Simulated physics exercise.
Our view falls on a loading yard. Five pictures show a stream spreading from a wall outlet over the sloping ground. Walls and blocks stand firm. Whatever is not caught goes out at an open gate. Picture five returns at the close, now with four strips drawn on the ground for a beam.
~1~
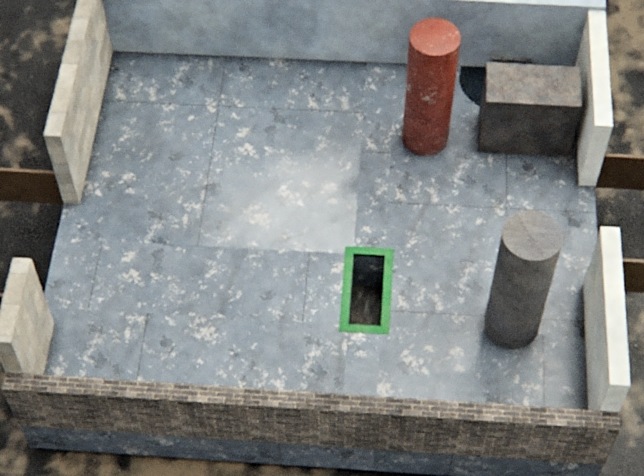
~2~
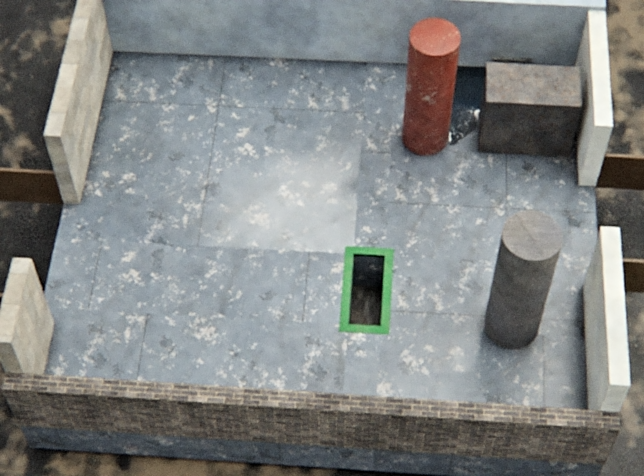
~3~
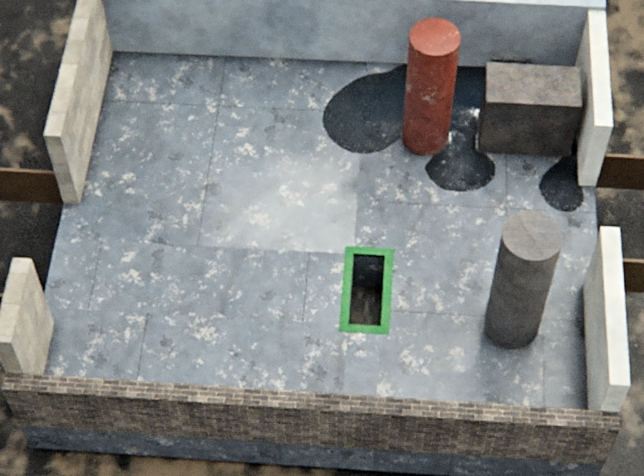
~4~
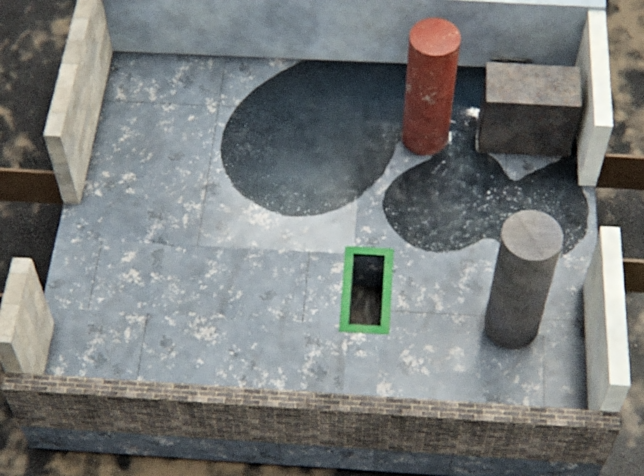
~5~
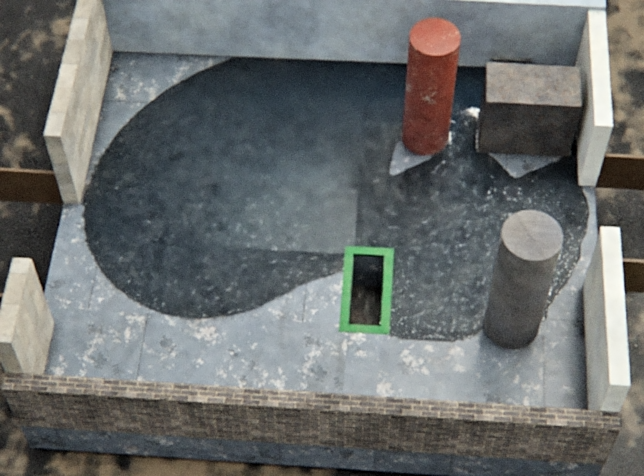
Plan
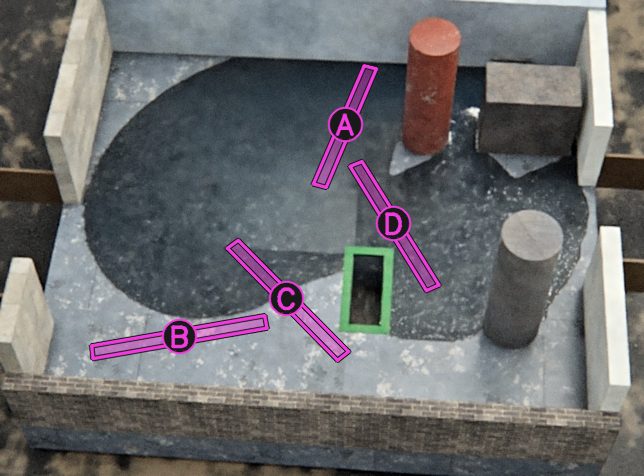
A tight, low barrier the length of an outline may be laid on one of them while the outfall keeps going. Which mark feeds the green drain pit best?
Use position A.
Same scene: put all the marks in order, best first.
The order is A, C, B, D.
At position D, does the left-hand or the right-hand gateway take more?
The left one.
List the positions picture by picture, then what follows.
The first picture shows outfall at (511, 64); green drain pit at (367, 289); open gate at (67, 262); open gate at (581, 234); 3 % of the ground is wet; green drain pit still dry.
In the second picture, 6 % of the ground under water, visible out to (460, 123); green drain pit still dry.
In the third picture, 12 % of the ground under water, visible out to (330, 117); green drain pit still dry.
In the fourth picture, 28 % of the ground under water, visible out to (233, 167); green drain pit still dry.
In the fifth picture, 57 % of the ground under water, visible out to (103, 256); green drain pit taking water.
In magenta, A from (319, 185) to (370, 67); B from (92, 352) to (265, 321); C from (232, 244) to (343, 355); D from (356, 163) to (432, 287).
With A, about 42 % of the stream goes into the green drain pit, about 52 % out by the gates.
With B, about 10 % of the stream goes into the green drain pit, about 83 % out by the gates.
With C, about 17 % of the stream goes into the green drain pit, about 76 % out by the gates.
With D, next to none of the stream goes into the green drain pit, about 91 % out by the gates.
